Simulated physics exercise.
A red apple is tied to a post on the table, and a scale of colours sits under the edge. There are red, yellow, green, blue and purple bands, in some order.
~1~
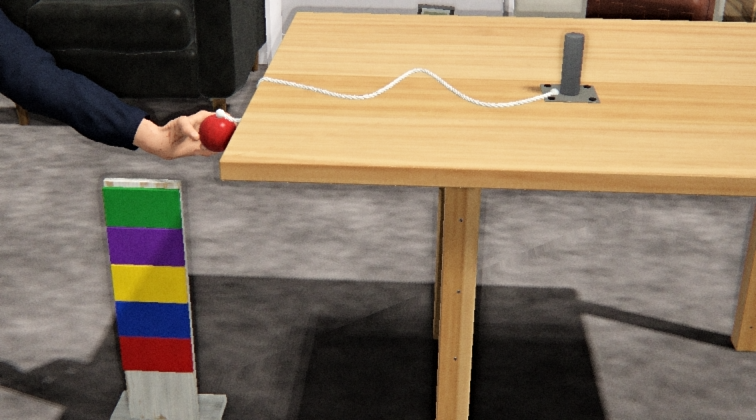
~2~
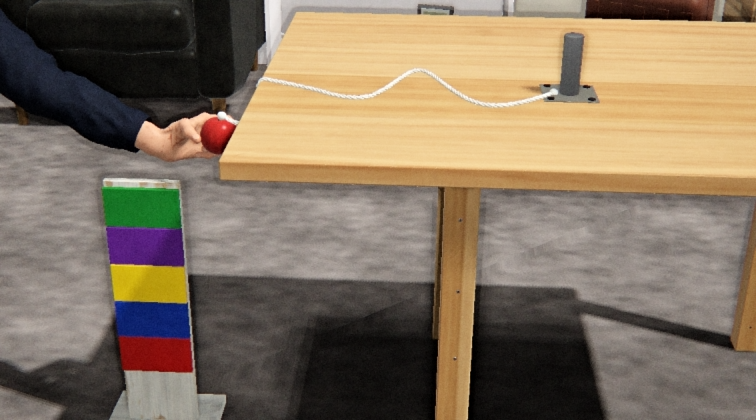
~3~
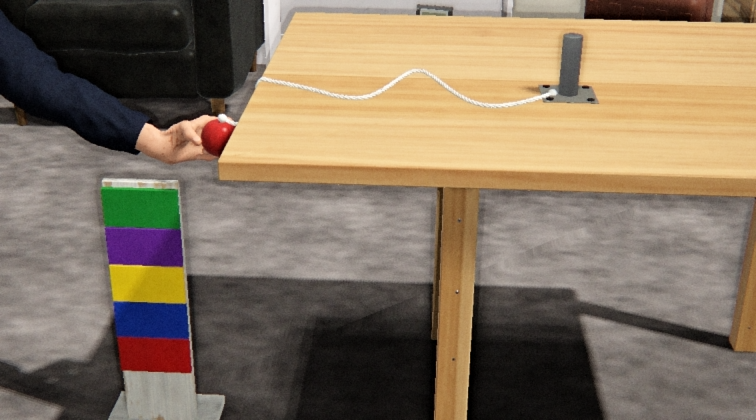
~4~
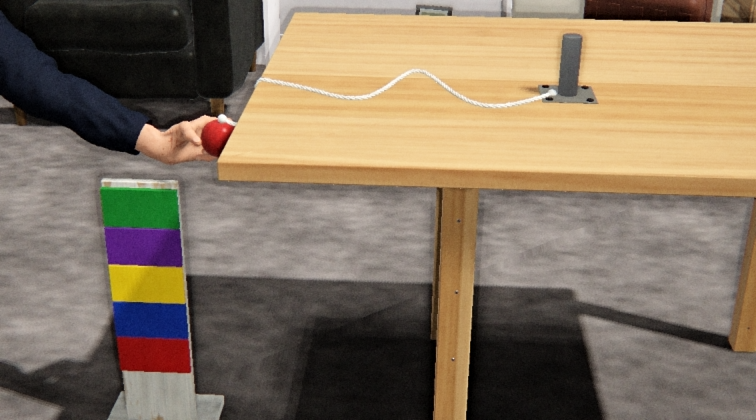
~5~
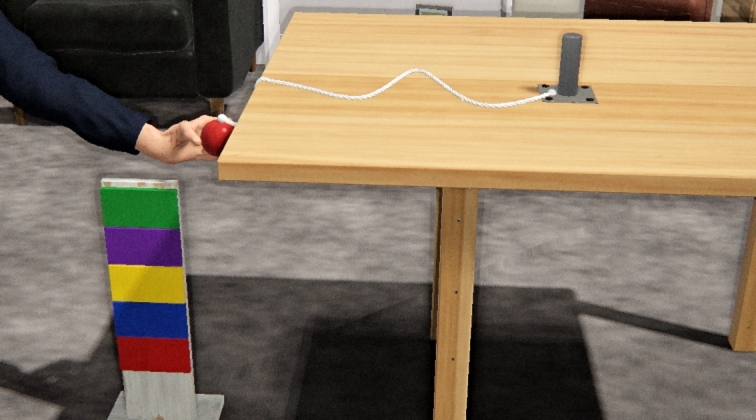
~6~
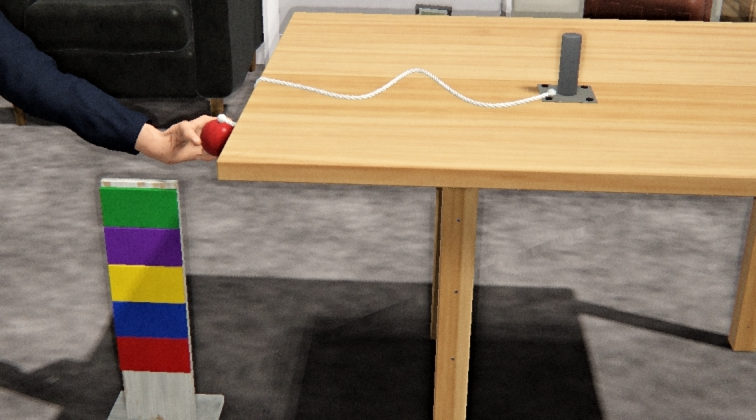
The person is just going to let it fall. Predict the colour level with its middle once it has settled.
I would say yellow.
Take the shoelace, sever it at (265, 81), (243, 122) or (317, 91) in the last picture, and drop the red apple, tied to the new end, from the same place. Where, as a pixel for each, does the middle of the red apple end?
Case by case: (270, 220), (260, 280) and (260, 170).
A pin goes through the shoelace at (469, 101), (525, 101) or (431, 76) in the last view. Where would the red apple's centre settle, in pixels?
(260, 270), (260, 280) and (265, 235).
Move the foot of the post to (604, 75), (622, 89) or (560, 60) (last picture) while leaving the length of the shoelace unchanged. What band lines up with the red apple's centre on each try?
In turn, purple, then purple, then yellow.
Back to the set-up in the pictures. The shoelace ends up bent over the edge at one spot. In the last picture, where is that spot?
The point at (378, 92).
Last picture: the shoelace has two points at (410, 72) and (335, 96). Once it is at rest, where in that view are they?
(329, 85) and (256, 136).
A little later, apple near (230, 269); level with yellow.
Next, apple near (295, 291); level with yellow.
Later still, apple near (249, 299); level with yellow.
When it is over, apple near (262, 300); level with yellow. The shoelace holds its middle at yellow.
